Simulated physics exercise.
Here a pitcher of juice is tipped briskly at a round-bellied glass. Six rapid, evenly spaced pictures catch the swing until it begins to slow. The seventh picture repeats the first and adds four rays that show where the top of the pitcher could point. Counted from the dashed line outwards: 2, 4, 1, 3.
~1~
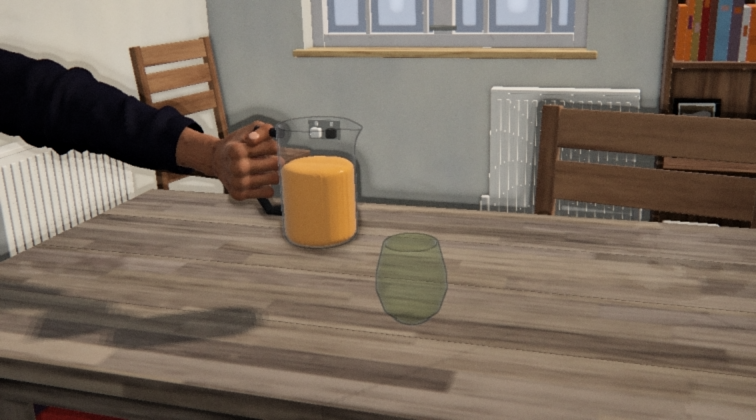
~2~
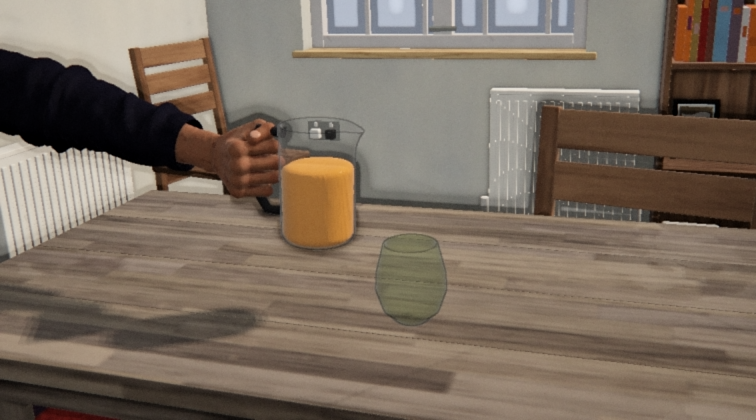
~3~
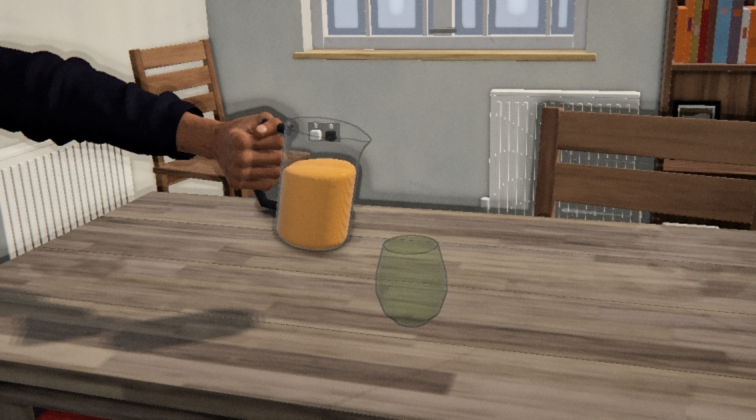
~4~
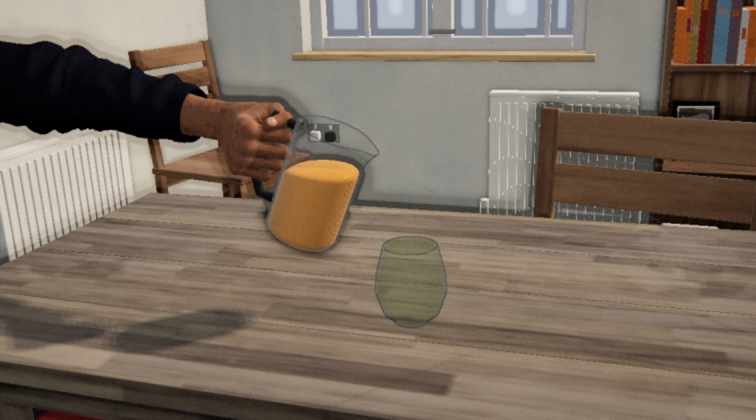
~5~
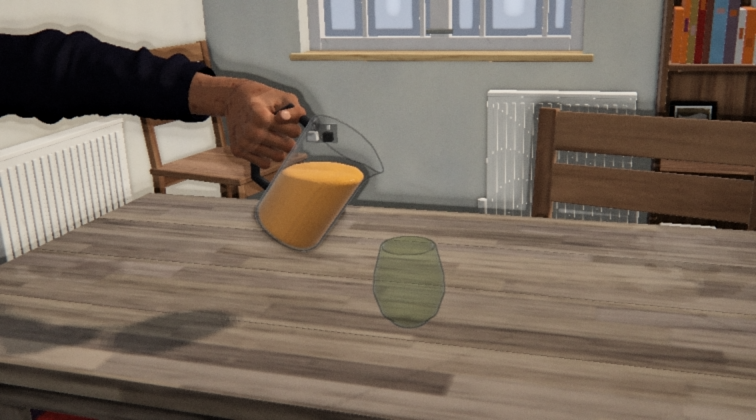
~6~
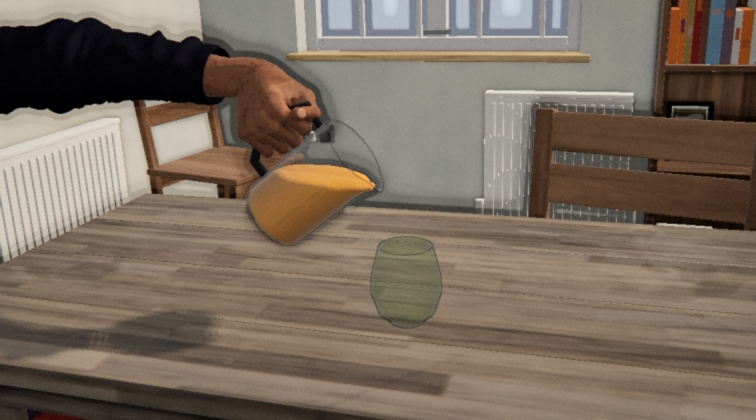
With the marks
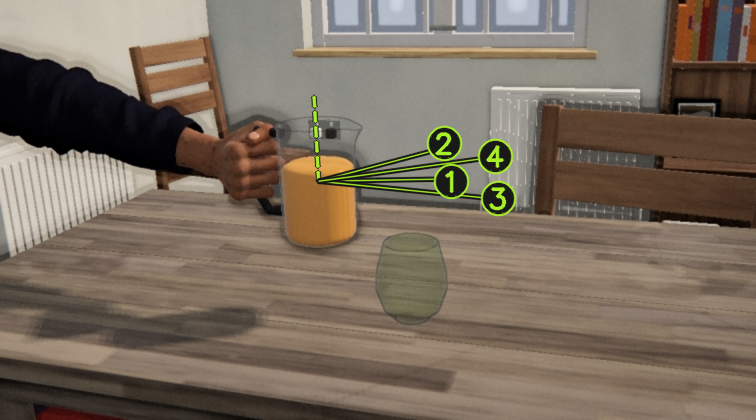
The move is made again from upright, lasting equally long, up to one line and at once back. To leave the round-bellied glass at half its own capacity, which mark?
2 is best.
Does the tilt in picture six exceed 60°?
No, it does not.
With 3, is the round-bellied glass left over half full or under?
Over half.
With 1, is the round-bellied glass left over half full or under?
Over half.
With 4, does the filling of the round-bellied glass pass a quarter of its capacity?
Yes.
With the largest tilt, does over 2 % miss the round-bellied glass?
Yes, it does.
On the marked copy, 1 at (434, 179); 2 at (428, 152); 3 at (481, 197); 4 at (478, 159).
With 1, the round-bellied glass ends with about 71 % of what it can hold; 14 % of the juice is spilt.
With 2, the round-bellied glass ends with about 49 % of what it can hold.
With 3, the round-bellied glass ends with about 84 % of what it can hold; 17 % of the juice is spilt.
With 4, the round-bellied glass ends with about 62 % of what it can hold; 7 % of the juice is spilt.
